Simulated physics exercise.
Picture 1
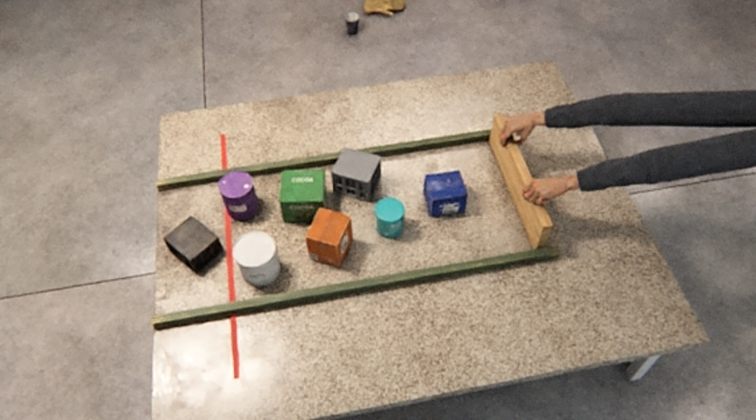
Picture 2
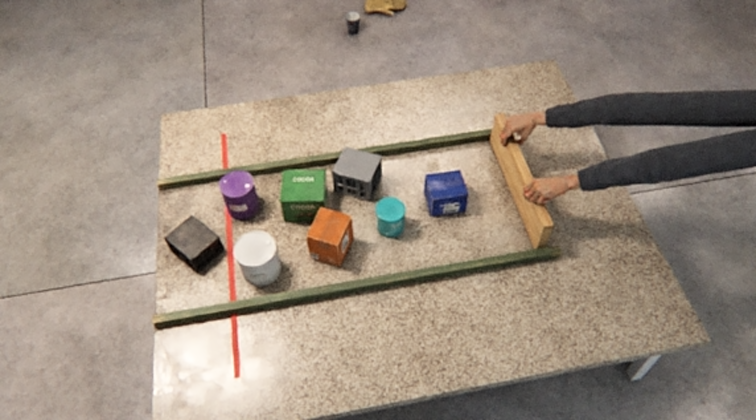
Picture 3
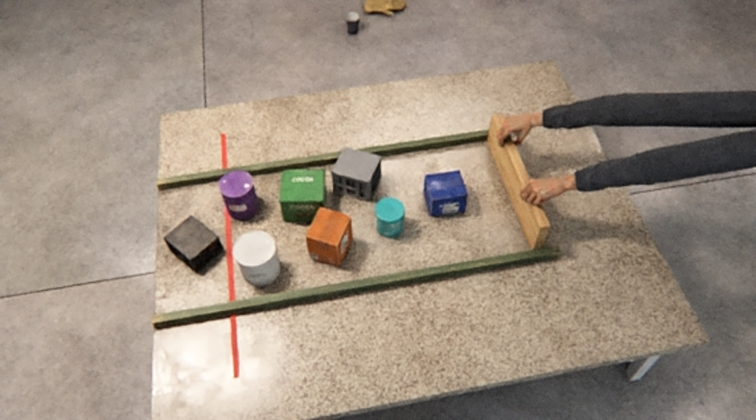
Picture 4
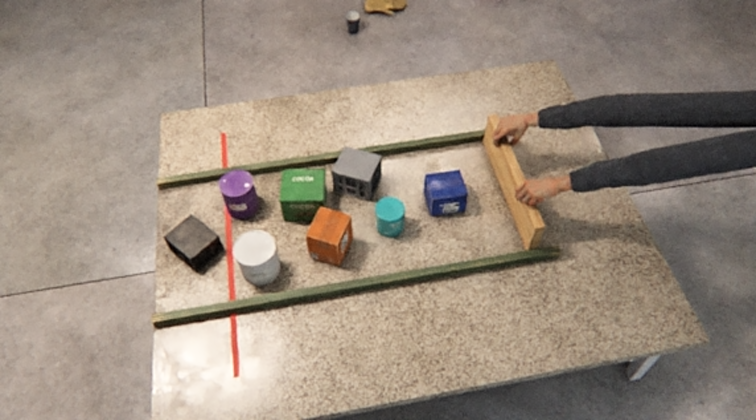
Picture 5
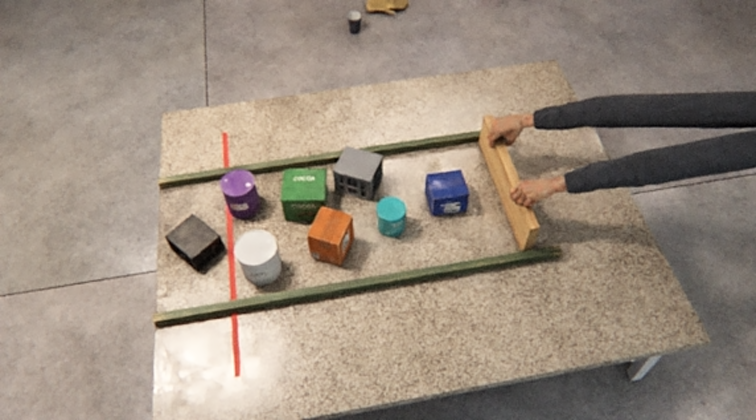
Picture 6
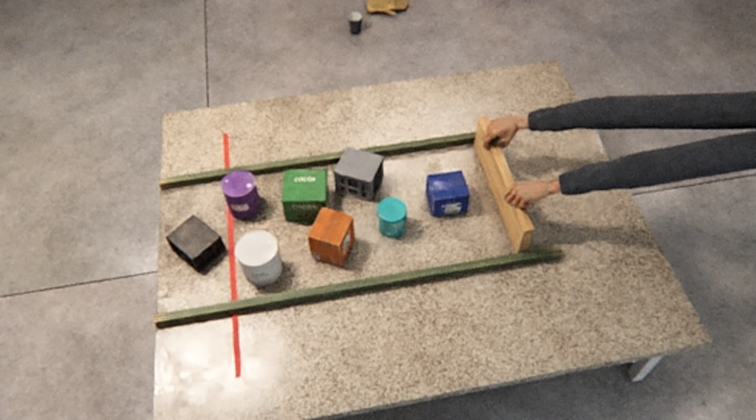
The footage shows two hands sliding a wooden plank slightly to the left between two green battens on a speckled tabletop, while the colourful boxes and tubs standing ahead of it, near a red line, stay still.
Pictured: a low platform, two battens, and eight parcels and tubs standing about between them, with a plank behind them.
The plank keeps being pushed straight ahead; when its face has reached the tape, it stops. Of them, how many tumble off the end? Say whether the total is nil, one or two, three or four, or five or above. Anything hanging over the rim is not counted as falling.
When it halts, one, or two, of them have come off.
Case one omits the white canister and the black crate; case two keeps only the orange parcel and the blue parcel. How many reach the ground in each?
Well, the first time you'd get 1, and the next time 1.
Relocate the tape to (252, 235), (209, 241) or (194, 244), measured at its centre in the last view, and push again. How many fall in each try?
The counts: 1, 4 and 4.
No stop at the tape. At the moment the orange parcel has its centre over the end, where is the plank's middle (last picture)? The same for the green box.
Around (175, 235) first and around (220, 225) second.
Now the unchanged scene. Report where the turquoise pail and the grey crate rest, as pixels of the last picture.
Final spots - turquoise pail (215, 252), grey crate (208, 187).
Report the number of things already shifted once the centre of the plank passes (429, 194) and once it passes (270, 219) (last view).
That makes 2 at the first spot and 8 at the second.
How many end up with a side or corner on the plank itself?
Tally at the end: 4.
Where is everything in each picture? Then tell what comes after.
In the first picture, black crate (194, 244); purple canister (239, 196); white canister (258, 259); plank (518, 179); tape (229, 239).
In the second picture, purple canister (240, 195); turquoise pail (391, 218).
In the third picture, white canister (258, 259); plank (516, 180).
In the fourth picture, black crate (194, 243); blue parcel (445, 193).
In the fifth picture, purple canister (241, 194); grey crate (358, 174).
In the sixth picture, black crate (196, 243); purple canister (242, 195); white canister (260, 259); plank (501, 183); tape (231, 238).
Soon after, none off yet; black crate at rest near (196, 243); purple canister at rest near (242, 195); white canister at rest near (260, 259).
Then, none off yet; black crate moved a little near (187, 248); purple canister moved well along near (181, 203); white canister moved about its own width near (215, 280).
By the end, the number that fall off is one or two; fallen, purple canister and black crate.
